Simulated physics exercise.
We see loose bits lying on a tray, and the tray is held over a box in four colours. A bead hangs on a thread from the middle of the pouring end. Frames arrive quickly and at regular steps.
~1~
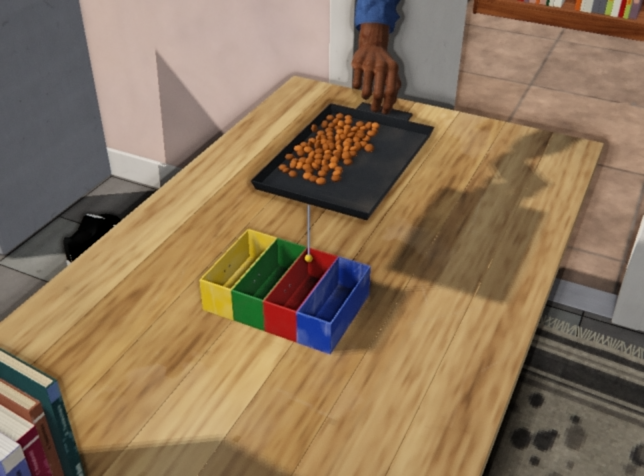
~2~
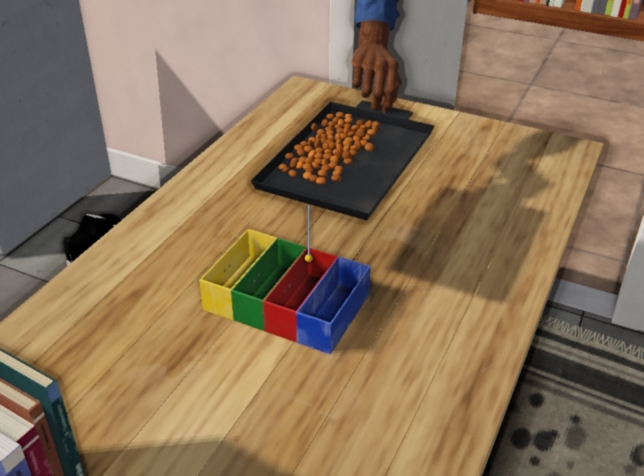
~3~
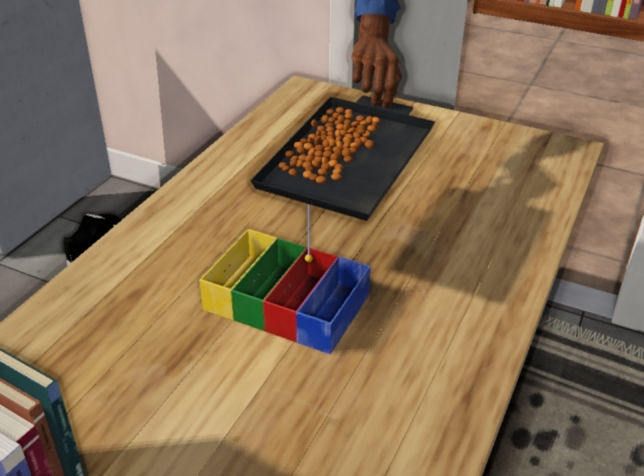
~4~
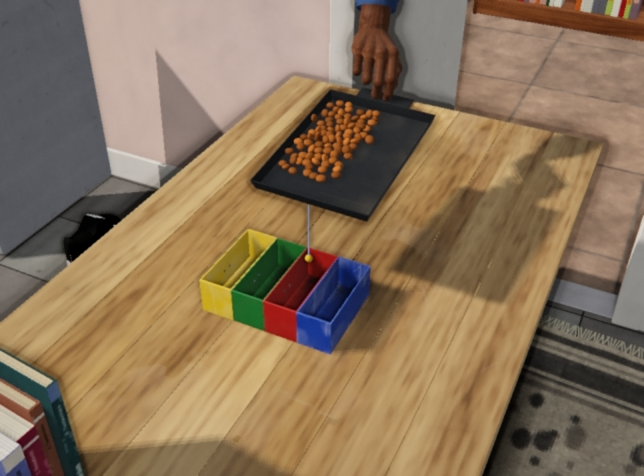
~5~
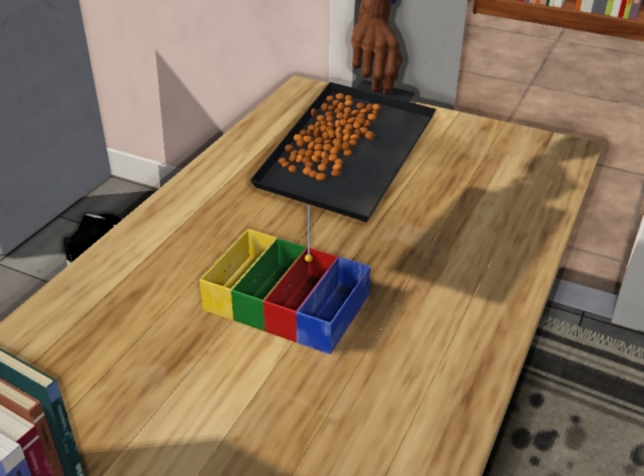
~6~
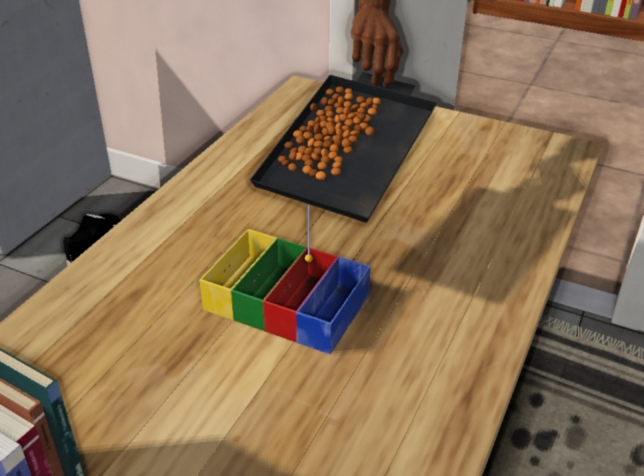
A hand slowly raises the far end of a dark tray holding brown bits.
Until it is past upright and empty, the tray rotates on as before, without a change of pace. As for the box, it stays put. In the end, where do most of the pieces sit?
Most sit in the blue cell.
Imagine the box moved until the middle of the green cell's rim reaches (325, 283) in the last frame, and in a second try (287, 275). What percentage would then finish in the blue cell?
It works out to 0 percent and then 40 percent.
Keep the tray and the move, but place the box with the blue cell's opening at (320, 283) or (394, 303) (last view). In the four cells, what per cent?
60 % for the first, 100 % for the second.
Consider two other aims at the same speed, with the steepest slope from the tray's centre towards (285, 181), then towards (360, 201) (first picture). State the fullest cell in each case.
The cell in yellow, then the cell in blue.
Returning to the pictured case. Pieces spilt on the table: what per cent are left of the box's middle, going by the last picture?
Estimate: About 0 percent.
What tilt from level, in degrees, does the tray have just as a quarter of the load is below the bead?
About 80 degrees.
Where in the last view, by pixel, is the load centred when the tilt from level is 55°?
At about (326, 197).
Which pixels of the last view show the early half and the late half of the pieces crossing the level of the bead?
I'd put it at roughly (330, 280), and after that at roughly (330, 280).
Just after the last frame, tray tipped steeply; the larger part on the tray; just a few in the blue cell; about a tenth falling or outside the box.
A moment on, tray tipped right over; roughly a quarter on the tray; roughly a third in the blue cell; roughly a quarter in the red cell; just a few in the green cell; roughly a quarter falling or outside the box.
Further on, tray tipped past a quarter turn; roughly half in the blue cell; roughly a quarter in the red cell; about a tenth in the green cell; roughly a quarter falling or outside the box.
When it is over, tray tipped past a quarter turn; roughly half in the blue cell; roughly a quarter in the red cell; about a tenth in the green cell; not one in the yellow cell; roughly a quarter outside the box.
